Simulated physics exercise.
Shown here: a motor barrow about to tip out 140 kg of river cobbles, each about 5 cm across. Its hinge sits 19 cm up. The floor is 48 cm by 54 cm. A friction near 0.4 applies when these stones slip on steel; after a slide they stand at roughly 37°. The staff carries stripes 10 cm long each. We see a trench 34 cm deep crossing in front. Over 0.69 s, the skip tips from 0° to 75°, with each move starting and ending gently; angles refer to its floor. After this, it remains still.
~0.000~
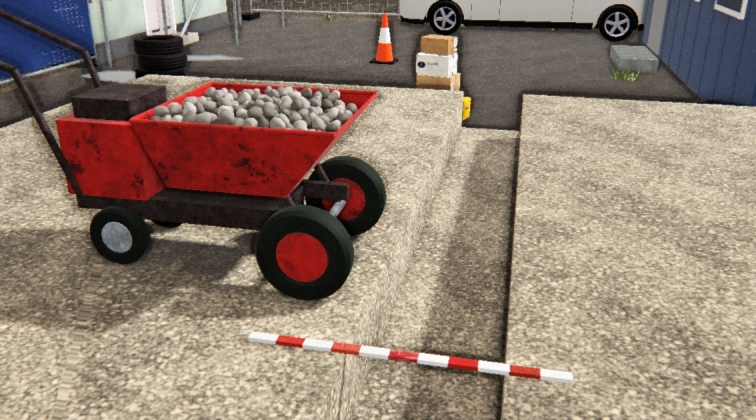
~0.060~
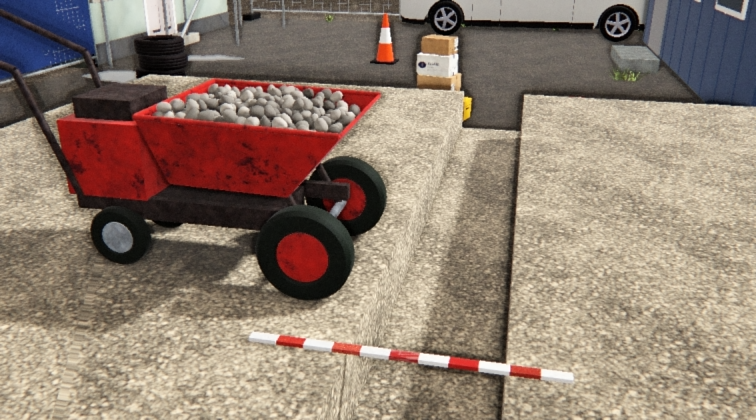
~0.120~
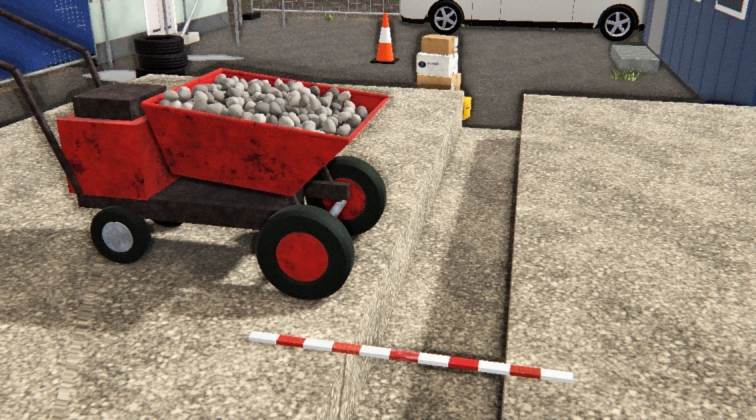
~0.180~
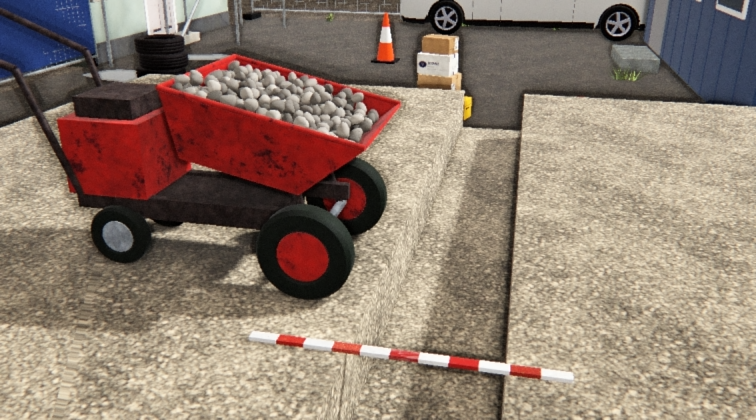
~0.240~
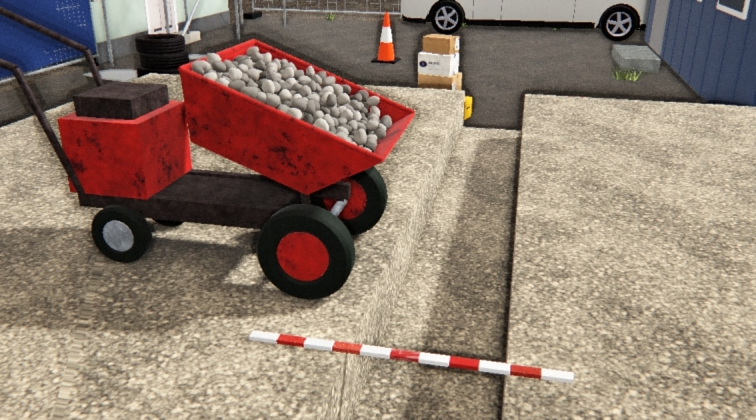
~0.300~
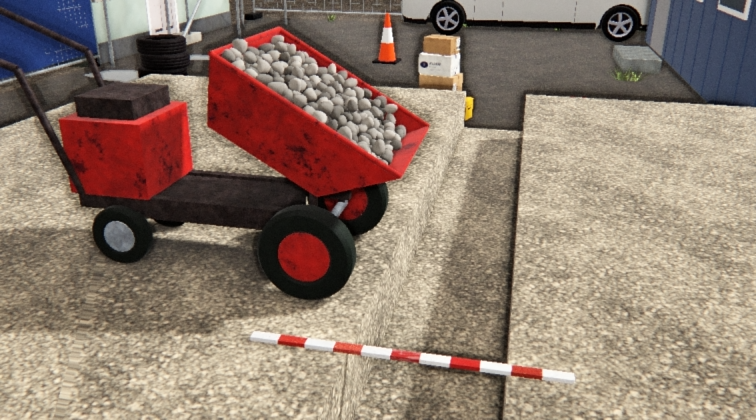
Red motor barrow standing beside a trench, its skip of grey cobbles tilting steadily toward the right as the rear end rises.
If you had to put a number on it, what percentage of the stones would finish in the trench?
I'd put it at about 62 percent.
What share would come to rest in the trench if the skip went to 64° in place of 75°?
The trench would hold about 65% of it.
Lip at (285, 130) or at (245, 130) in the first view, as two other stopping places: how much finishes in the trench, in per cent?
95 %, then 100 %.
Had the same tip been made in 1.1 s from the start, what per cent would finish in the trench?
Probably about 75 in a hundred.
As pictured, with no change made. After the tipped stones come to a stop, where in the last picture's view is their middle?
Their centre sits close to (495, 329).
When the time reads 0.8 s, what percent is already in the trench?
Around 35 per cent of it.
After 0.5 s the floor is at 64°; 100 % in the skip; the foremost stones are at (447, 192).
After 0.8 s the floor is at 75°; 52 % in the skip, 34 % in the trench, 14 % past the trench; the foremost stones are at (558, 296).
After 1.1 s the floor is at 75°; 9 % in the skip, 53 % in the trench, 38 % past the trench; the foremost stones are at (752, 300).
After 3.1 s the floor is at 75°; 0 % in the skip, 62 % in the trench, 38 % past the trench; the foremost stones are past the picture's edge.
